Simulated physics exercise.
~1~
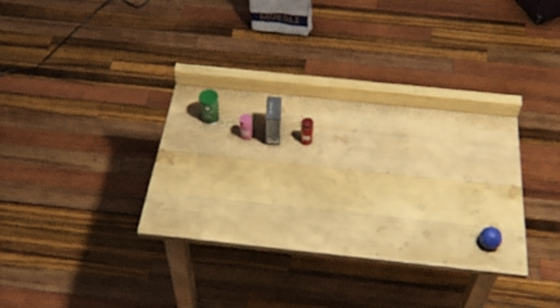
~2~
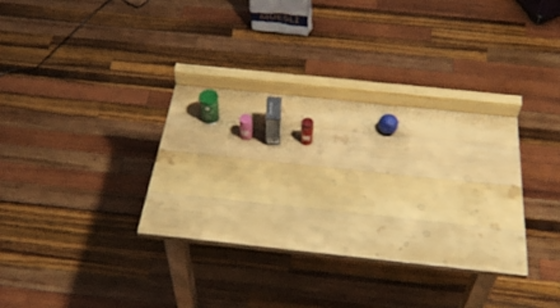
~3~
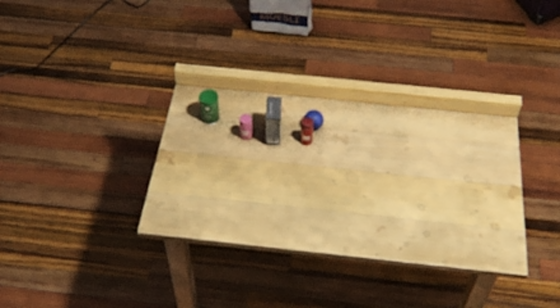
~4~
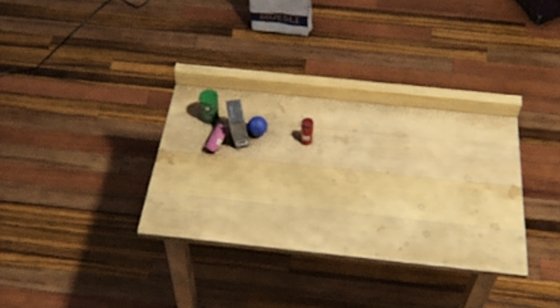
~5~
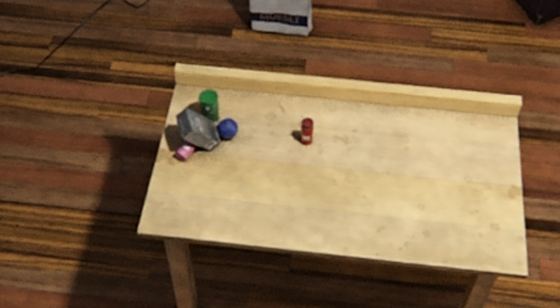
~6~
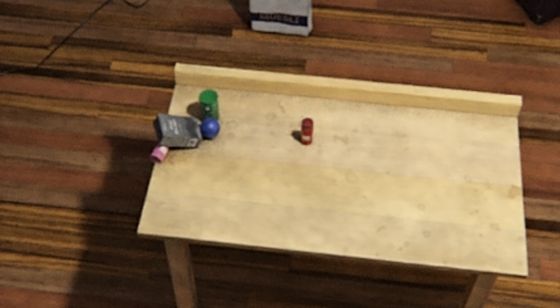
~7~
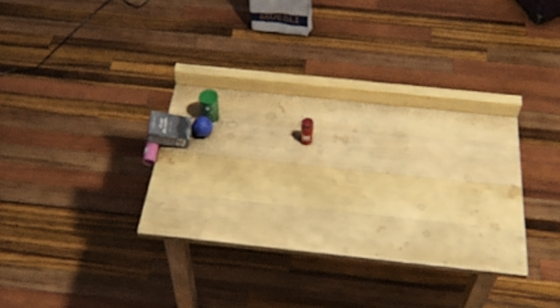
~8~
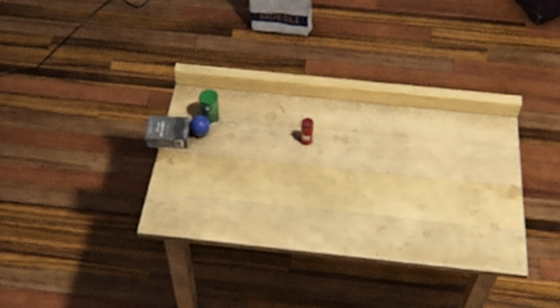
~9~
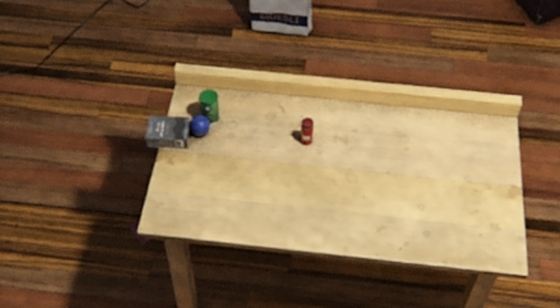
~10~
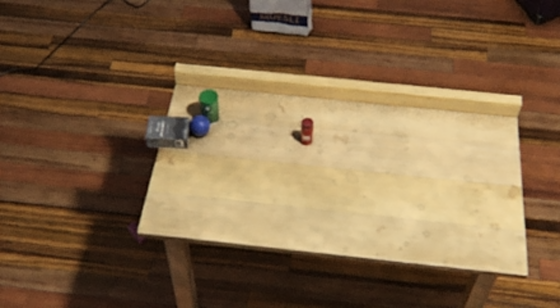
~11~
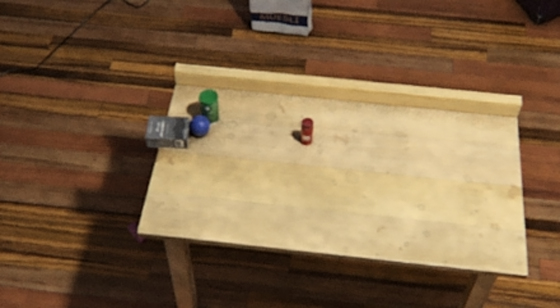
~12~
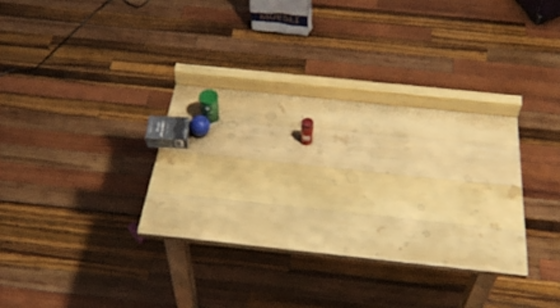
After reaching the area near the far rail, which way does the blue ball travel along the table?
The blue ball travels to the left, ending up near the table's left edge beside the green tin.
On a wooden table with a raised far edge, a blue ball rolls to the rail and heads left past a red shaker, knocking over a grey packet and a pink shaker. The pink one drops off the left edge; the packet lies at that edge beside the ball and green tin.
